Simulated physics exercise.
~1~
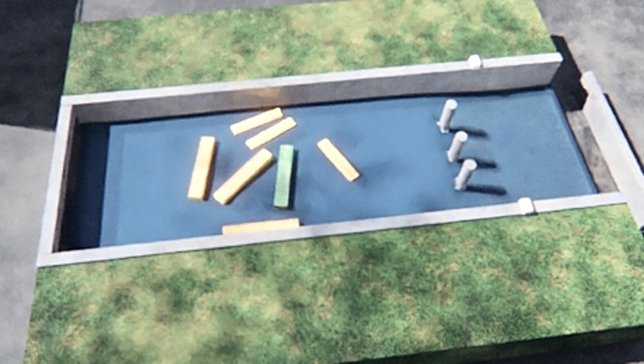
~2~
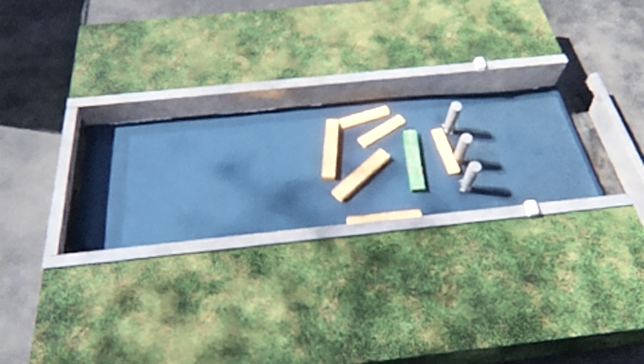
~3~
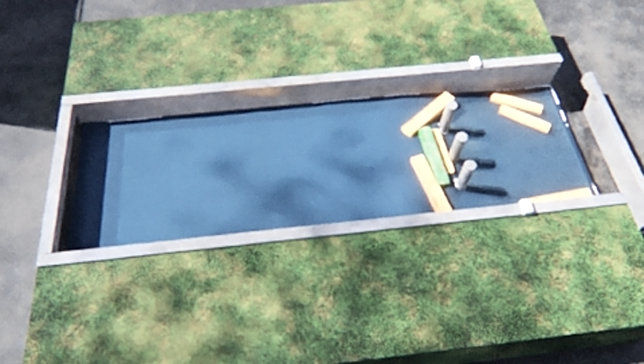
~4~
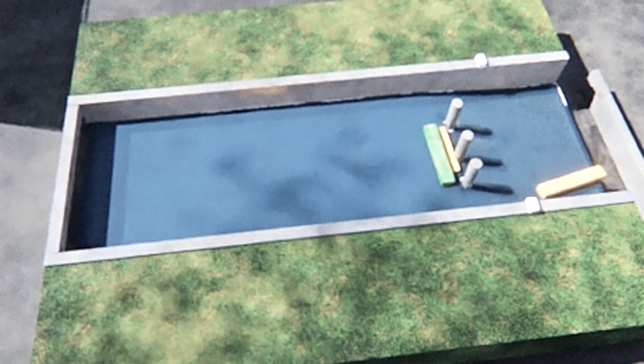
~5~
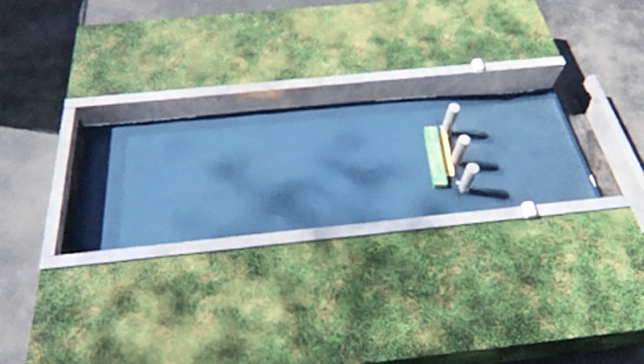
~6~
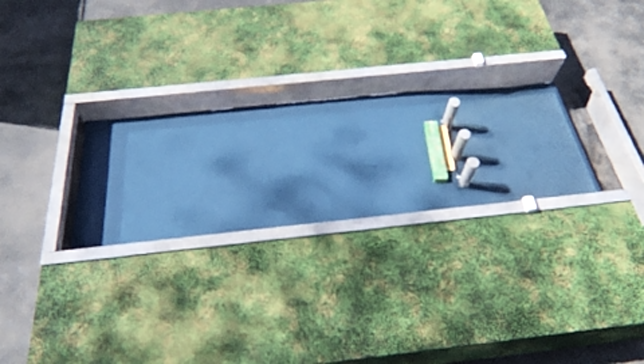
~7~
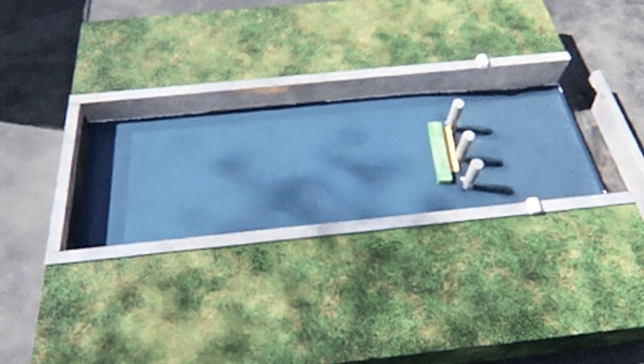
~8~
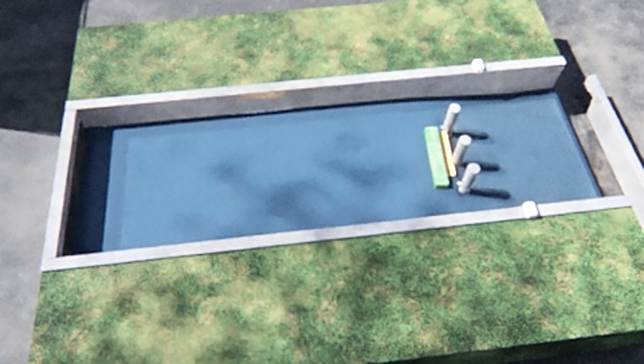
A green block and several yellow ones drifted right along a water-filled channel toward three pale posts, where some slipped past and floated out the far end, while the green one and a yellow one stayed caught against the posts.
